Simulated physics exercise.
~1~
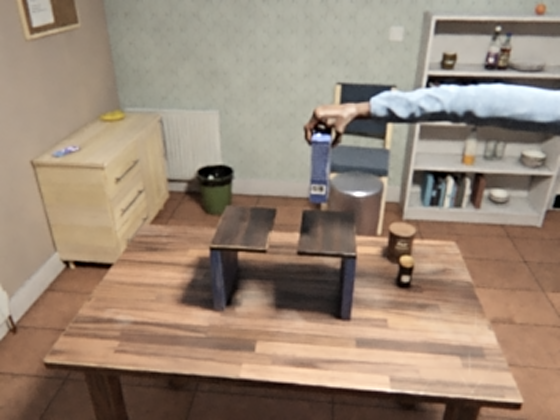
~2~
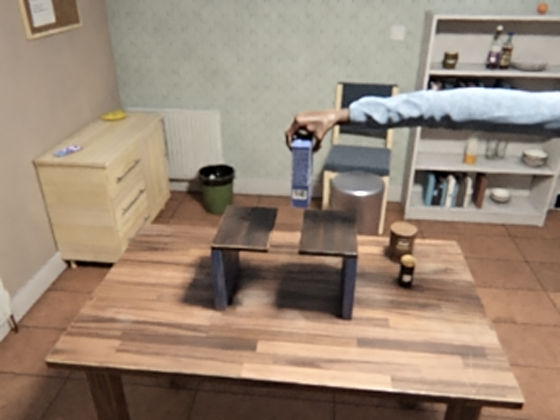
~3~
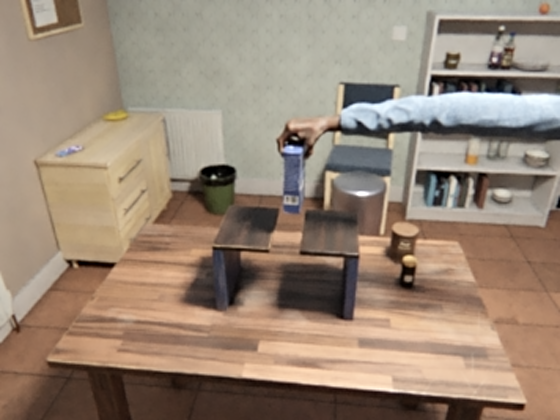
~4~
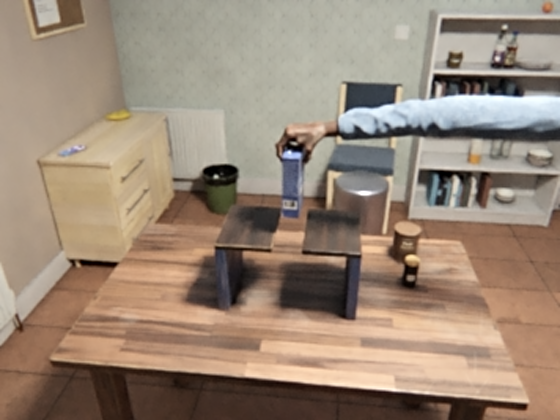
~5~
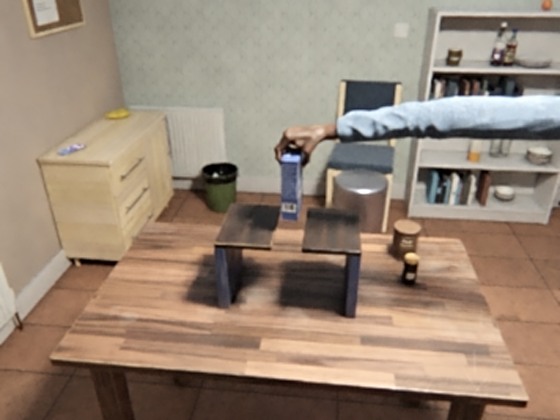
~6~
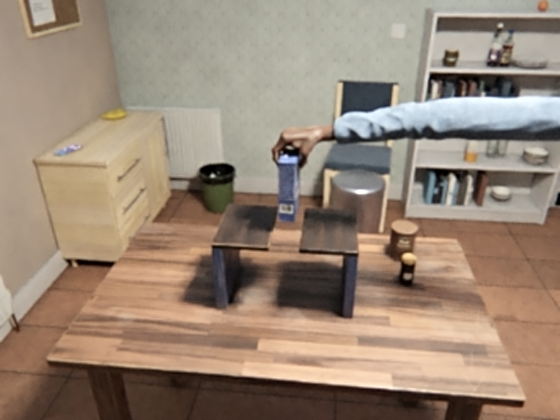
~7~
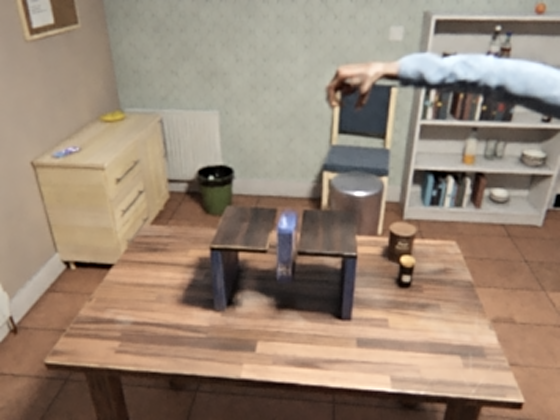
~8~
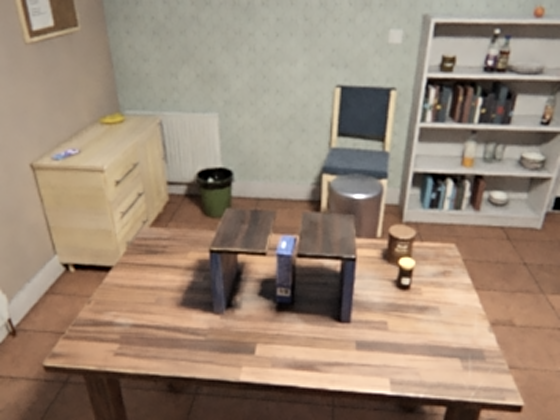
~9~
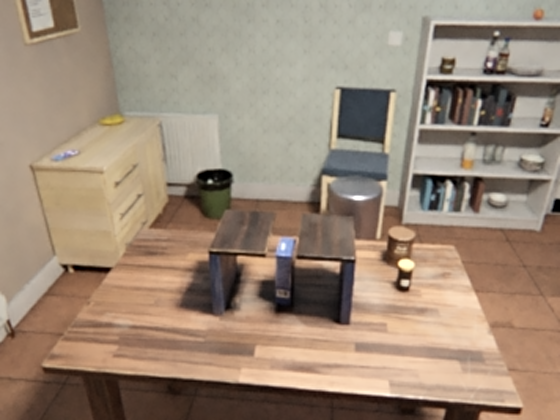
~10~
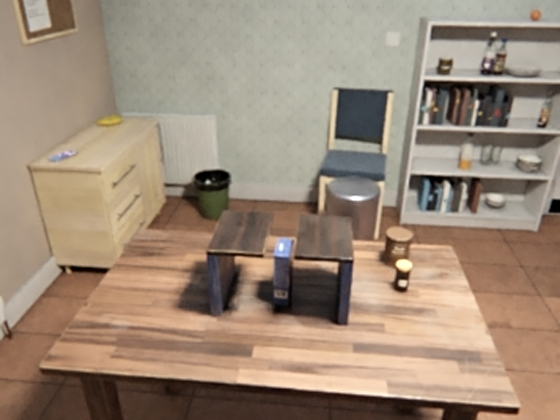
A blue packet, held upright by a hand, moved left and down over the gap between two dark ledges on a wooden table, then was released, dropped through the slot, and ended standing on the table between them.
